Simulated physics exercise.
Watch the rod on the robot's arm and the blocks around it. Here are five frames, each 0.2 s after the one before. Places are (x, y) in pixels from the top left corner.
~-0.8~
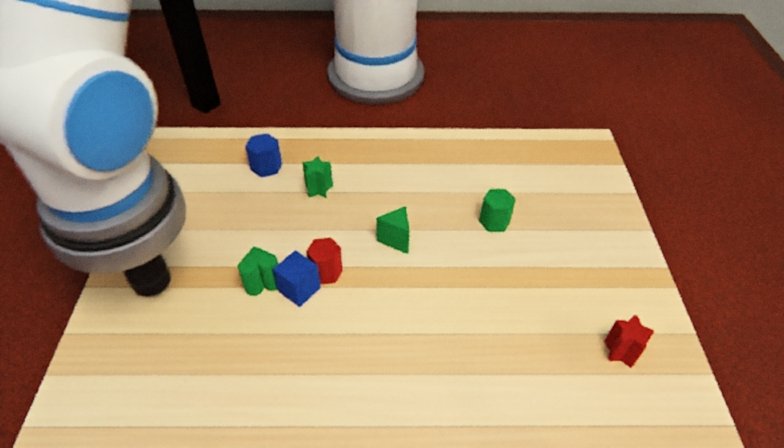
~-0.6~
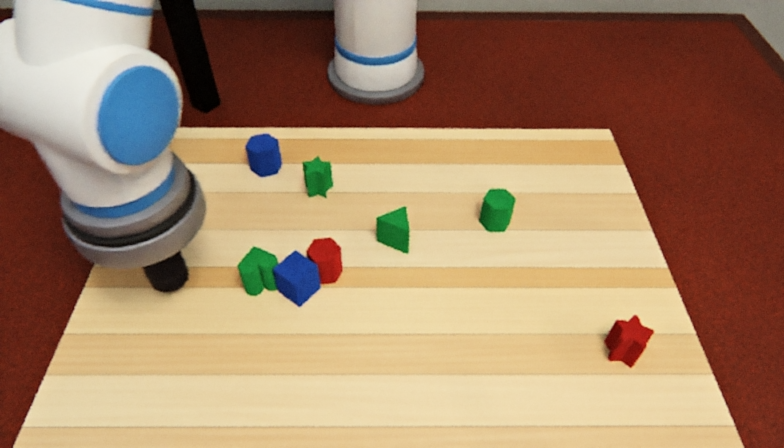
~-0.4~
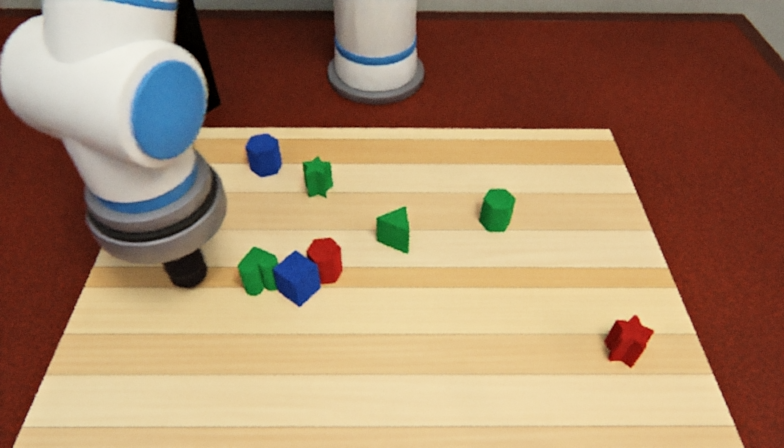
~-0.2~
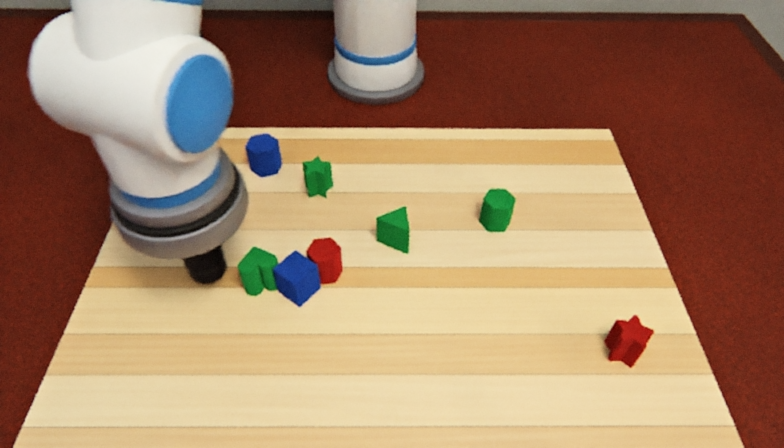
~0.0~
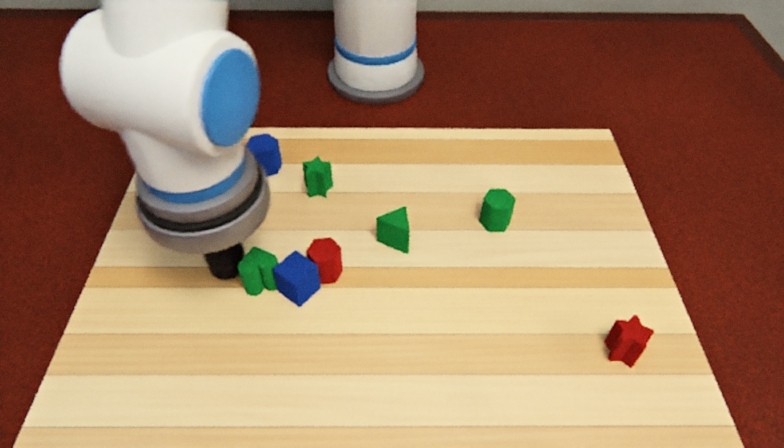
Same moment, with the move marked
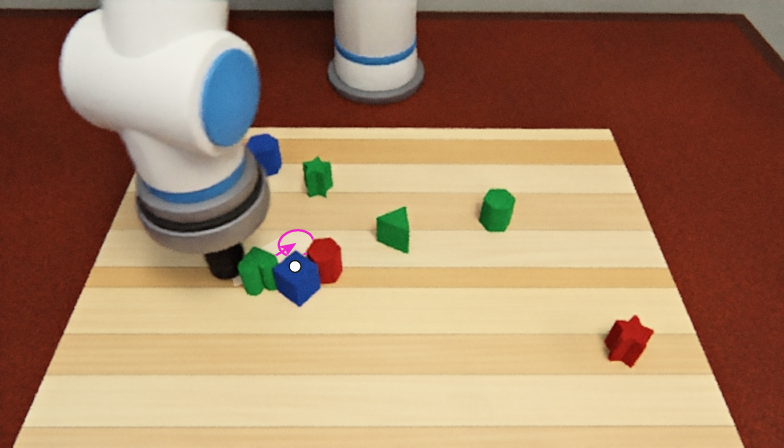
A white robot arm with blue bands and a dark rod stands over the left side of a pale striped wooden board on a red floor, seen from above at a fixed angle. A green heart, blue block and red hexagon cluster near the rod, with blue and green pieces behind and a red star at right. The arm glides rightward, bringing the rod beside the heart, while every block stays still.
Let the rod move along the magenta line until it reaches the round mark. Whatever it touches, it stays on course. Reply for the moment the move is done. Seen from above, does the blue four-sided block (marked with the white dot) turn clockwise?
No, I don't think so.
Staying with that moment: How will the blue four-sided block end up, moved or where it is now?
Here's my answer: The blue four-sided block gets displaced.
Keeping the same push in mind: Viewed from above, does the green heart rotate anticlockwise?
No, it doesn't check out.
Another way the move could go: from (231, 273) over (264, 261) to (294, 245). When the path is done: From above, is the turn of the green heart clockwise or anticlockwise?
Seen from above, clockwise.
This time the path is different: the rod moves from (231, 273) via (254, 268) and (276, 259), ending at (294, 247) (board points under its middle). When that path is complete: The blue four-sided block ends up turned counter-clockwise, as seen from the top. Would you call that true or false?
True.
Drawn move, from (231, 273) over (266, 261) to (296, 243); the dot is on the blue four-sided block.
On the path given first. Halfway along, rod at (266, 254); green heart at (270, 261), turned 40° clockwise; blue four-sided block at (302, 272), turned 25° anticlockwise.
At the end, rod at (295, 237); green heart at (270, 261), turned 40° clockwise; blue four-sided block at (302, 272), turned 25° anticlockwise; red hexagon still.
